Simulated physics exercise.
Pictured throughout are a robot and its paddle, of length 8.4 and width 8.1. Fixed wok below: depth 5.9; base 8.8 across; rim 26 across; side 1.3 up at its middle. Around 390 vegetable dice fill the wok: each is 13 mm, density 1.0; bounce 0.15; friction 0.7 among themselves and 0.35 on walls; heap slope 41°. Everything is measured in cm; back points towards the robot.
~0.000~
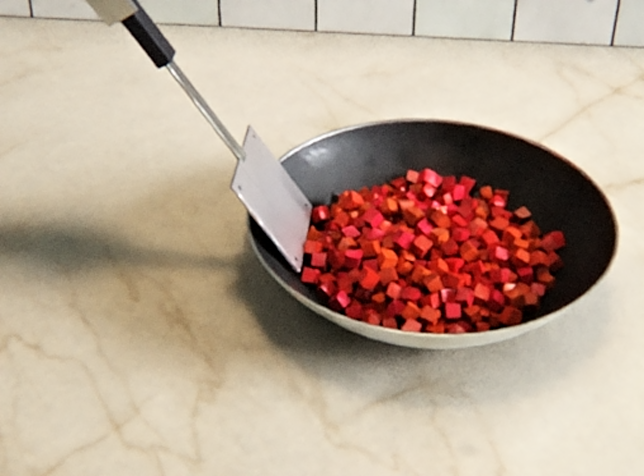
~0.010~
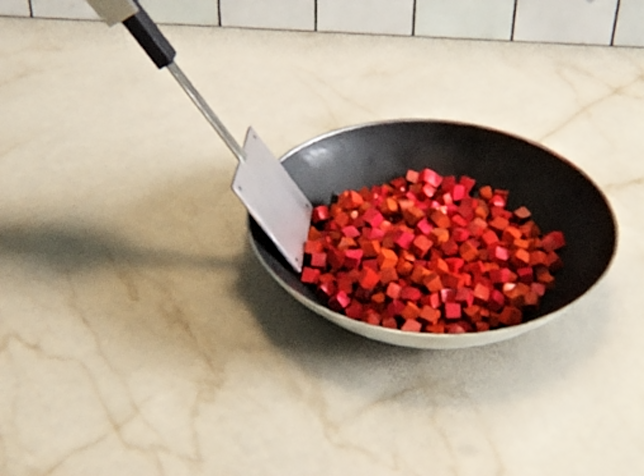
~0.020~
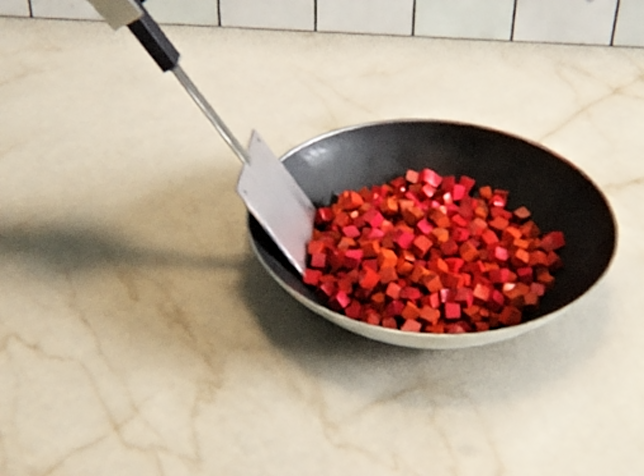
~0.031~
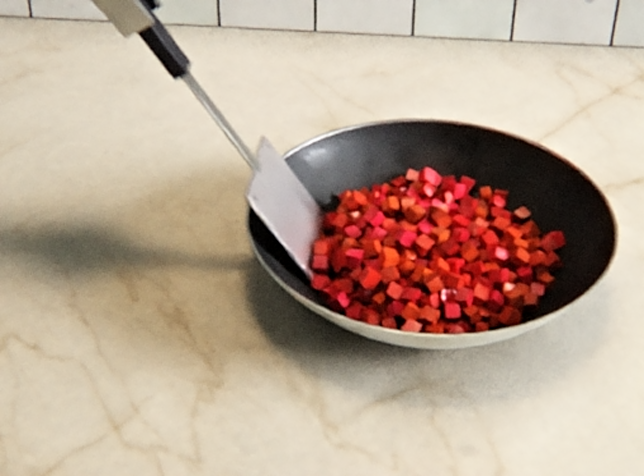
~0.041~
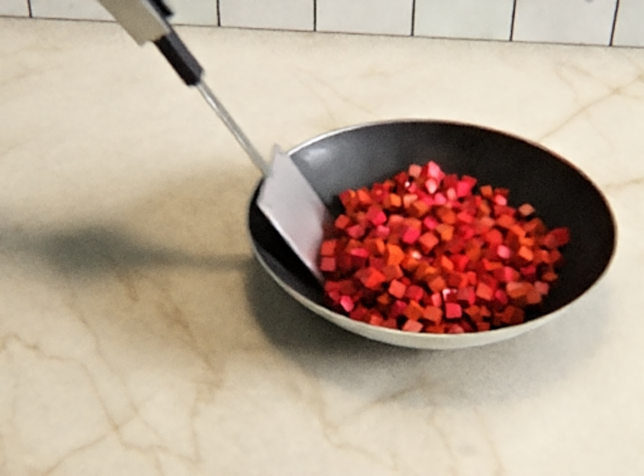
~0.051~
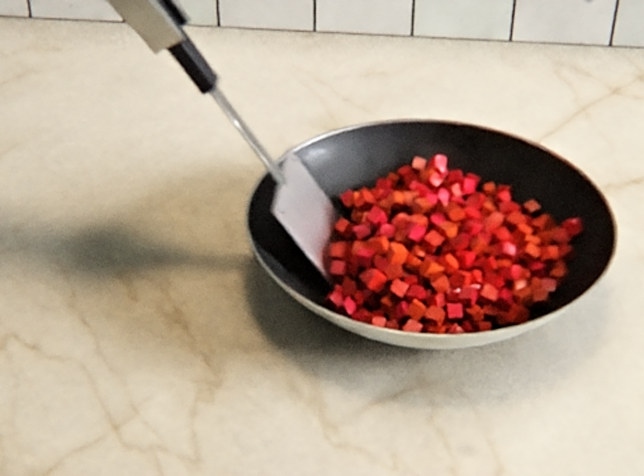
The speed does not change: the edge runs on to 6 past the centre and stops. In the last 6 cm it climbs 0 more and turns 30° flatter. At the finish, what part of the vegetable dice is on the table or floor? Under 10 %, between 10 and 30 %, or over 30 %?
Between 10 and 30 %.
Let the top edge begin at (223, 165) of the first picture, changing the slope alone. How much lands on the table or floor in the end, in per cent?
Spill: Approx. 15 per cent.
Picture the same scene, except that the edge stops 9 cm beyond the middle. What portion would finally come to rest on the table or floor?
About 45 %.
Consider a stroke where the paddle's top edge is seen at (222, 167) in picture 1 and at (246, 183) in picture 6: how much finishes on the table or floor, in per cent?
It works out to about 15 %, more or less.
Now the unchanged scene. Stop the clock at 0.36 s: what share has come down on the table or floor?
Close to 15 per cent of the load.
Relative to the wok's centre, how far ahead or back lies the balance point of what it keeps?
About 5.5 centimetres ahead.
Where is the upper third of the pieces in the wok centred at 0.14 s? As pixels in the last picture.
It is centred at roughly (541, 230).
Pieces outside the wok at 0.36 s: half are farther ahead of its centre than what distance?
18 cm.
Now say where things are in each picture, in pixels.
The first frame shows paddle top edge at (240, 155), sloping 57°; upper third of the load around (429, 241), from x 310 to 555, top at y 180; 389 in the wok.
The second frame shows paddle top edge at (241, 155), sloping 57°; upper third of the load around (429, 241), from x 310 to 555, top at y 180.
The third frame shows paddle top edge at (245, 158), sloping 57°; upper third of the load around (429, 241), from x 310 to 555, top at y 180.
The fourth frame shows paddle top edge at (255, 165), sloping 57°; upper third of the load around (426, 242), from x 320 to 555, top at y 180.
The fifth frame shows paddle top edge at (268, 172), sloping 57°; upper third of the load around (432, 242), from x 330 to 560, top at y 175.
The sixth frame shows paddle top edge at (281, 178), sloping 57°; upper third of the load around (441, 239), from x 335 to 570, top at y 165; 389 in the wok.
After 0.09 s, sloping 57°, highest piece 8 above the table; 389 in the wok.
After 0.14 s, sloping 47°, highest piece 9 above the table; 385 in the wok, 4 on the blade or in flight.
After 0.36 s, sloping 27°, highest piece 8 above the table; 328 in the wok, 60 on the table or floor, 1 on the blade or in flight.
After 1.41 s, sloping 27°, highest piece 8 above the table; 326 in the wok, 63 on the table or floor.
At rest, 326 in the wok, 63 on the table or floor. That is 16 % on the table or floor.
